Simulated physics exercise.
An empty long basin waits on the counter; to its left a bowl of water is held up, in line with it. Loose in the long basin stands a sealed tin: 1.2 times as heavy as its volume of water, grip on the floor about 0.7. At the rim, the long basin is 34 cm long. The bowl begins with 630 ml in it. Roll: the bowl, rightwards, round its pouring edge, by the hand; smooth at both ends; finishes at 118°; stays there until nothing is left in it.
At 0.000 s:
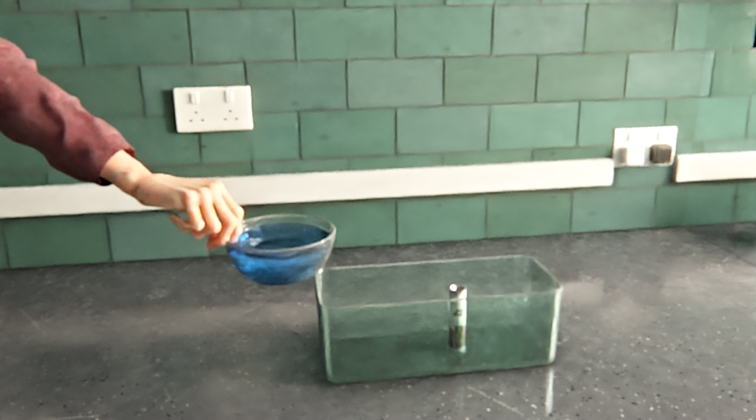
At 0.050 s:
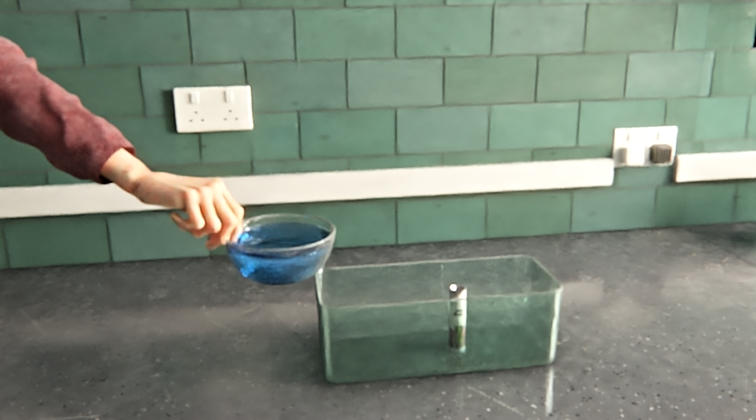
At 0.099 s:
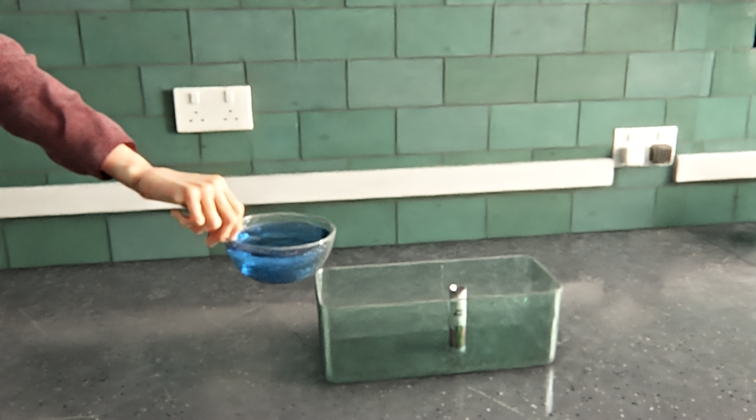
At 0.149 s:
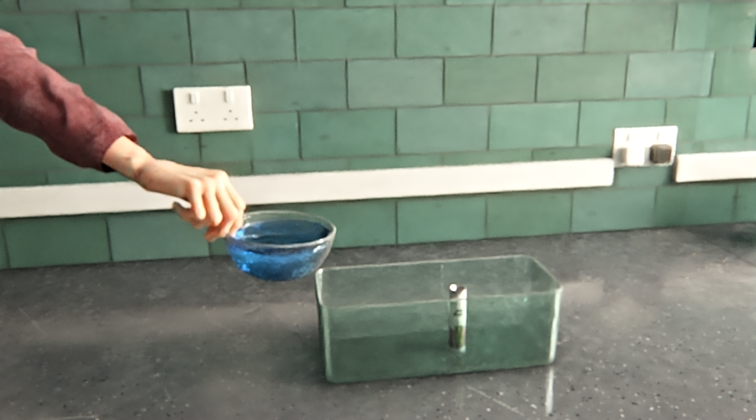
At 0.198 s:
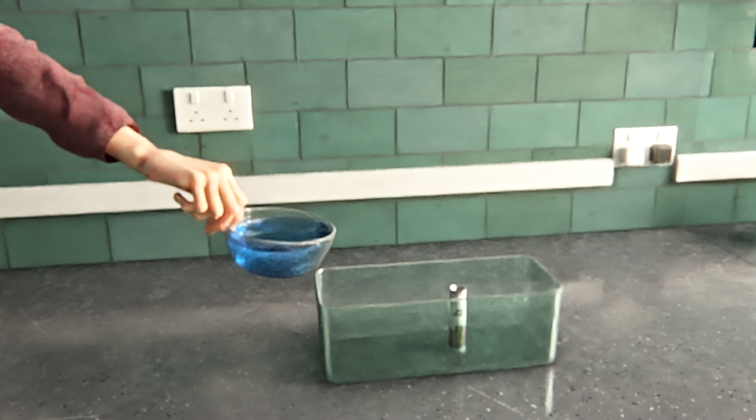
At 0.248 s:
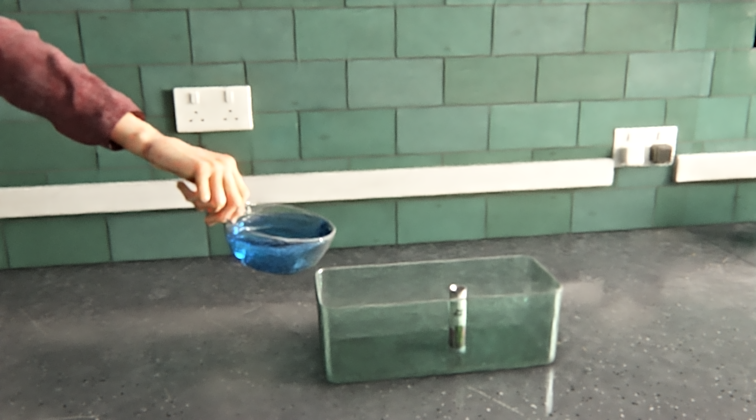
A hand in a dark red sleeve holds a clear glass bowl of blue water above a speckled dark counter, seen from the front by a still camera. To its right stands a long clear basin with a small upright cylinder, against green tiles with white sockets and trunking. The hand slowly tilts the bowl slightly toward the basin, its left side rising.
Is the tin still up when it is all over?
Odds are it weathers it.
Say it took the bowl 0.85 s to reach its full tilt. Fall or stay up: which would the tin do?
So the tin will hold steady.
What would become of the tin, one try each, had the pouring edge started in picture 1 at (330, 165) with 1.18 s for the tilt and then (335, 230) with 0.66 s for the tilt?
The tin stays vertical the first time and overturns the second time.
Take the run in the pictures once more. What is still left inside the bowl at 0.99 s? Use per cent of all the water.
Around 0 in a hundred.
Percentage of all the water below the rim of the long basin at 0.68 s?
At that time the basin holds about 28 per cent of the liquid.
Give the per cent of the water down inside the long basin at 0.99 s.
Around 96 parts in a hundred.
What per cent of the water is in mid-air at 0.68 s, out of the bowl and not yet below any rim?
Estimate: Some 42 % of the total.
Then, 0.68 s in, the tilt is 73° and 30 per cent is still to pour; the tin stands where it began.
Then, 0.99 s in, the tilt is 111° and 0 per cent is still to pour; the tin stands where it began.
Then, 1.32 s in, the tilt is 118° and 0 per cent is still to pour; the tin stands where it began.
Then, 1.68 s in, the tilt is 118° and 0 per cent is still to pour; the tin stands where it began.
Finally, the tin stands where it began.
